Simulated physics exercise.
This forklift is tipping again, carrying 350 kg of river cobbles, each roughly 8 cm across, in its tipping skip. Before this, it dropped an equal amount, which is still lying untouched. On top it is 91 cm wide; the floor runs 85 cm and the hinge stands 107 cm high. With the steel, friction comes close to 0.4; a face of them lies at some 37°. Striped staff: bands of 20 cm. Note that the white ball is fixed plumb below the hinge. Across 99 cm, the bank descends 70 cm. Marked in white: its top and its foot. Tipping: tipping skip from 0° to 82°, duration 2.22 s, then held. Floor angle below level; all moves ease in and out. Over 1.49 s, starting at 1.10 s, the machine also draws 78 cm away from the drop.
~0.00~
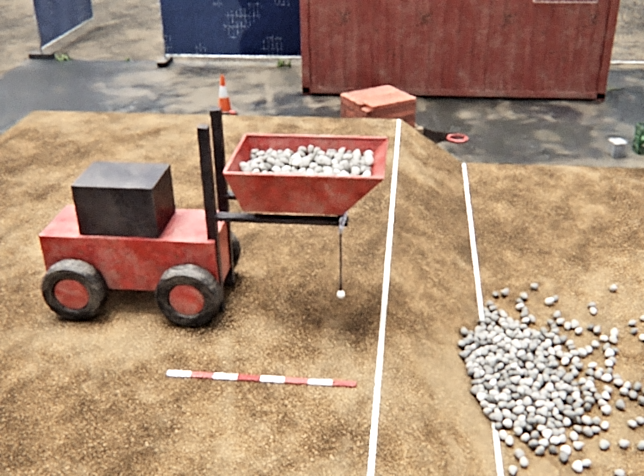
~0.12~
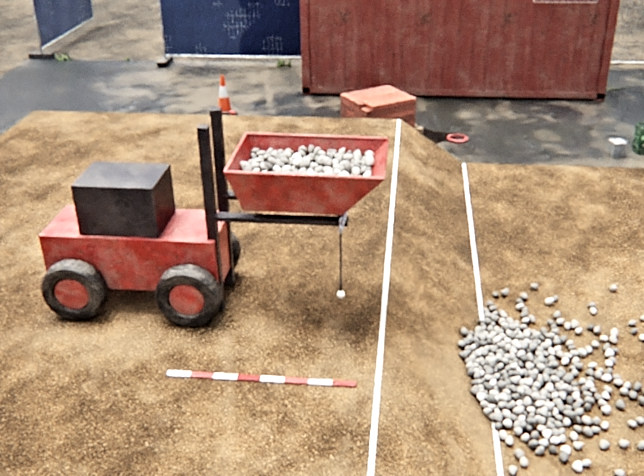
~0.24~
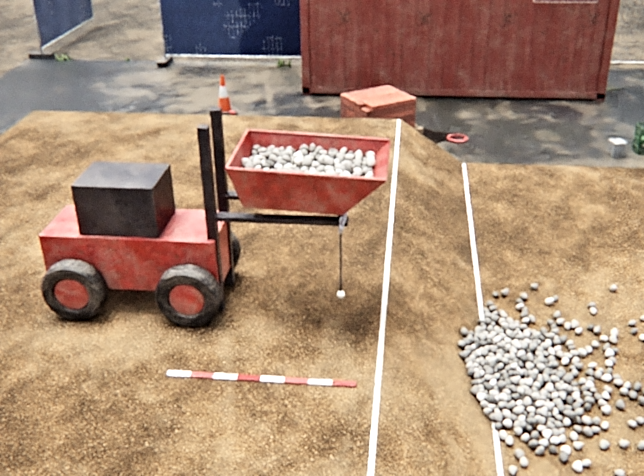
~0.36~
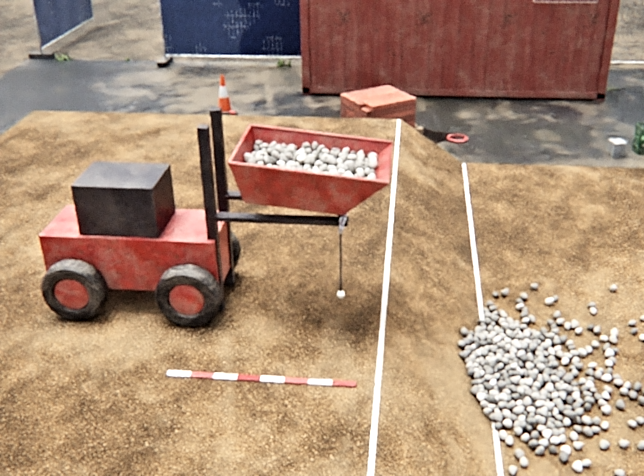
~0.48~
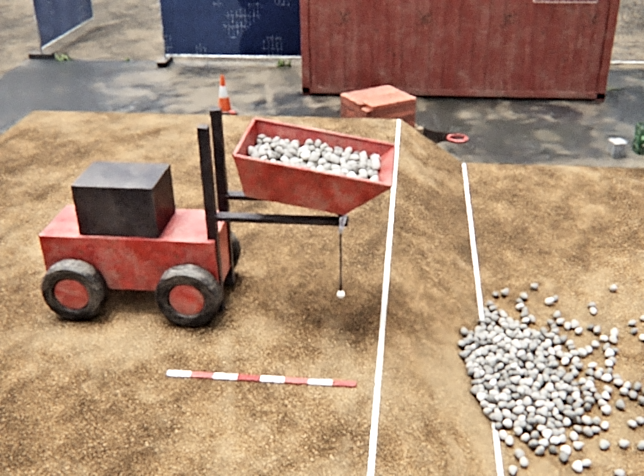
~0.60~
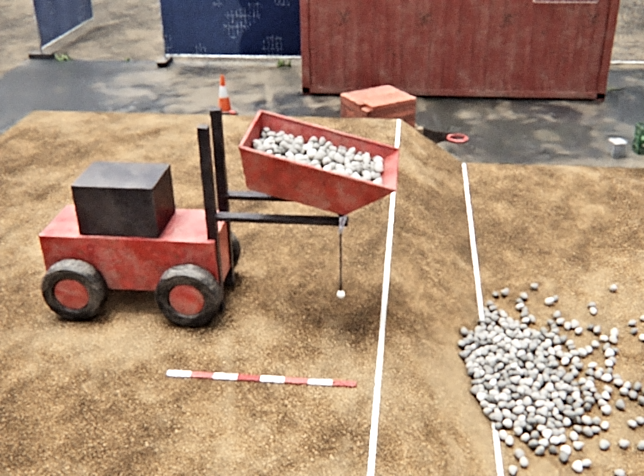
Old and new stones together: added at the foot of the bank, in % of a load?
35 %.
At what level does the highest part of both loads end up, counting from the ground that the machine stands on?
About 16 cm up from the ground the machine stands on.
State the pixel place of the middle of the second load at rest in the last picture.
(468, 355).
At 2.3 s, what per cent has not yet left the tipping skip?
About 10 percent.
After 1.7 s the floor is at 69°; in per cent of one load, 85 in the tipping skip, 25 on the top or the slope, 87 at the foot of the bank; the foremost stones are past the picture's edge.
After 2.3 s the floor is at 82°; in per cent of one load, 8 in the tipping skip, 88 on the top or the slope, 102 at the foot of the bank; the foremost stones are past the picture's edge.
After 3.0 s the floor is at 82°; in per cent of one load, 0 in the tipping skip, 77 on the top or the slope, 120 at the foot of the bank; the foremost stones are past the picture's edge.
After 5.5 s the floor is at 82°; in per cent of one load, 0 in the tipping skip, 76 on the top or the slope, 122 at the foot of the bank; the foremost stones are past the picture's edge. Net gain at the foot of the bank, 35.
